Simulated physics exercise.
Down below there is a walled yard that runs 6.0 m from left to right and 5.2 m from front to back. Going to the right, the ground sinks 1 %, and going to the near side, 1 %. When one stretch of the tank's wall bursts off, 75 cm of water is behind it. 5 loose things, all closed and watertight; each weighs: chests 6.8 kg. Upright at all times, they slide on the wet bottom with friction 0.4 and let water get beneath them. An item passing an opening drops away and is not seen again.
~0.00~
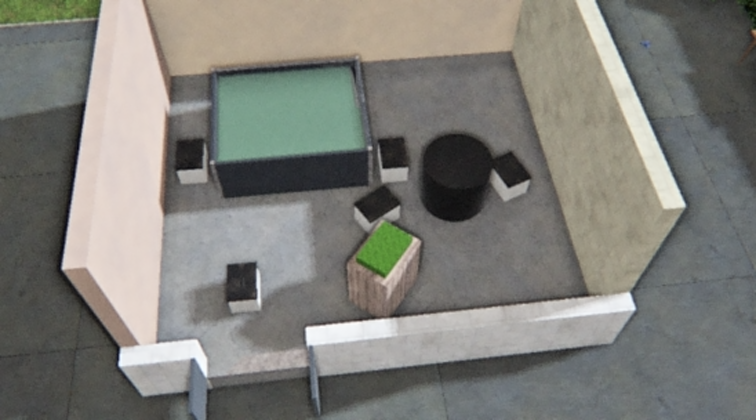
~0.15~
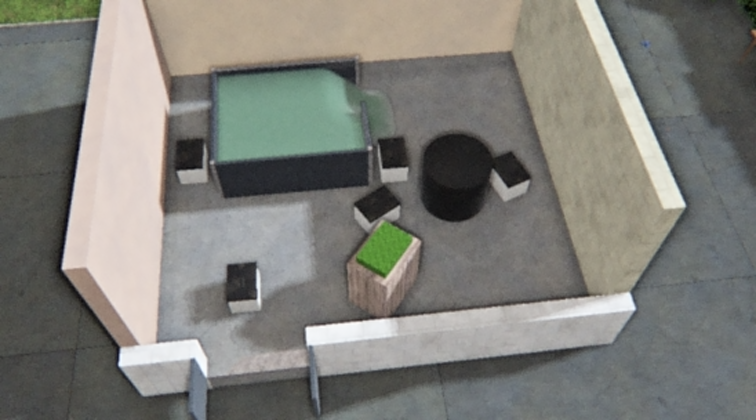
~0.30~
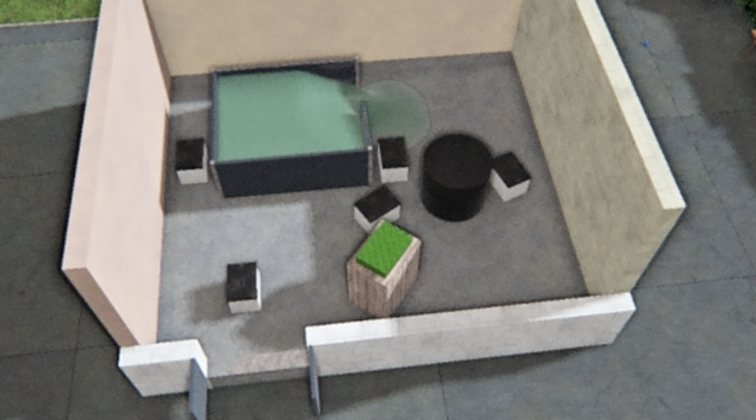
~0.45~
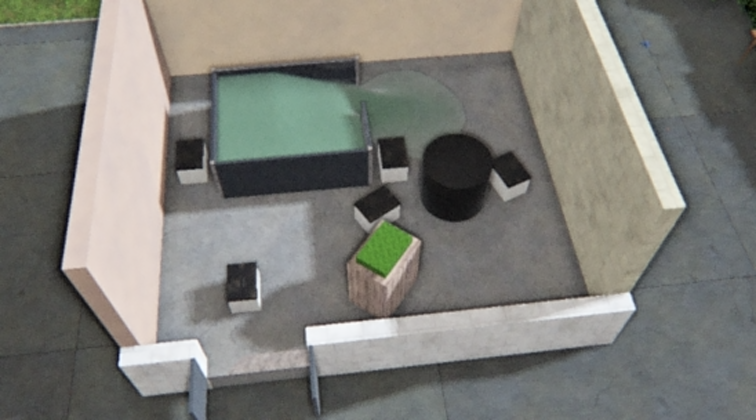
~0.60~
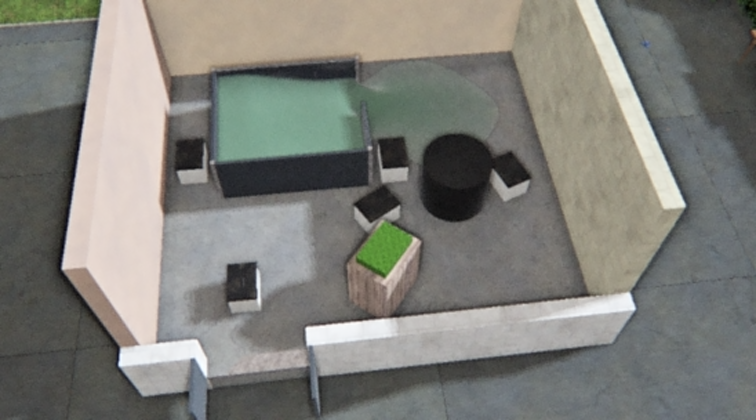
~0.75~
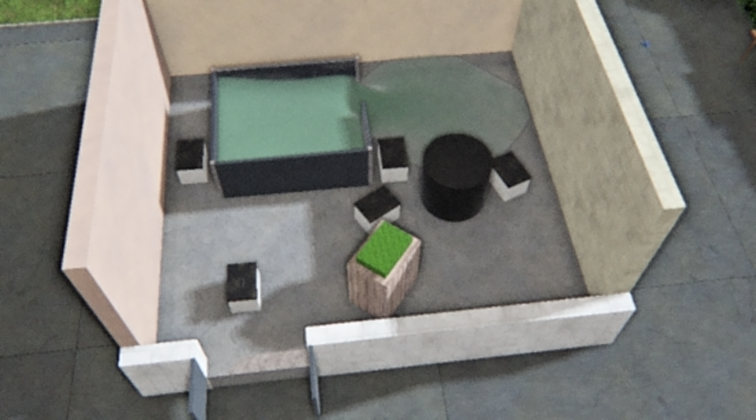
A walled yard holds a dark tank, and green water spills rightward from it across the ground.
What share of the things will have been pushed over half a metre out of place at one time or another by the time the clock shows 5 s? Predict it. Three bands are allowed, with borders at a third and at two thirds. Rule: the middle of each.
That would be less than a third of them.
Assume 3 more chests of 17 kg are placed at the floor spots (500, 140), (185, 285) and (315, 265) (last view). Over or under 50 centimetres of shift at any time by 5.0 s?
Going through them in turn, I'd say beyond, not that far and not that far.
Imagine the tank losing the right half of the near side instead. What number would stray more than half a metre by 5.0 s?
Result: 3.
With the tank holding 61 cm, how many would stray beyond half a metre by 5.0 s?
Count: 1.
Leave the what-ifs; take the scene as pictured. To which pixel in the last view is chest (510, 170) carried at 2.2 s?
About pixel (516, 204).
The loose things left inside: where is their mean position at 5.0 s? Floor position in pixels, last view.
Around (321, 231).
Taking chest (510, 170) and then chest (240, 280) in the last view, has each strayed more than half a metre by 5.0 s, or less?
Taking them in order: Exceeding it and falling below it.
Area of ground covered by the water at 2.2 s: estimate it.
Somewhere about 13 m2, give or take.
After 1.1 s 0 of 5 are over 50 cm from their spots; 0 afloat.
After 2.2 s 1 of 5 are over 50 cm from their spots; 0 afloat.
After 3.5 s 1 of 5 are over 50 cm from their spots; 1 afloat.
After 5.0 s 1 of 5 are over 50 cm from their spots, and 1 have been at some point; 1 afloat.
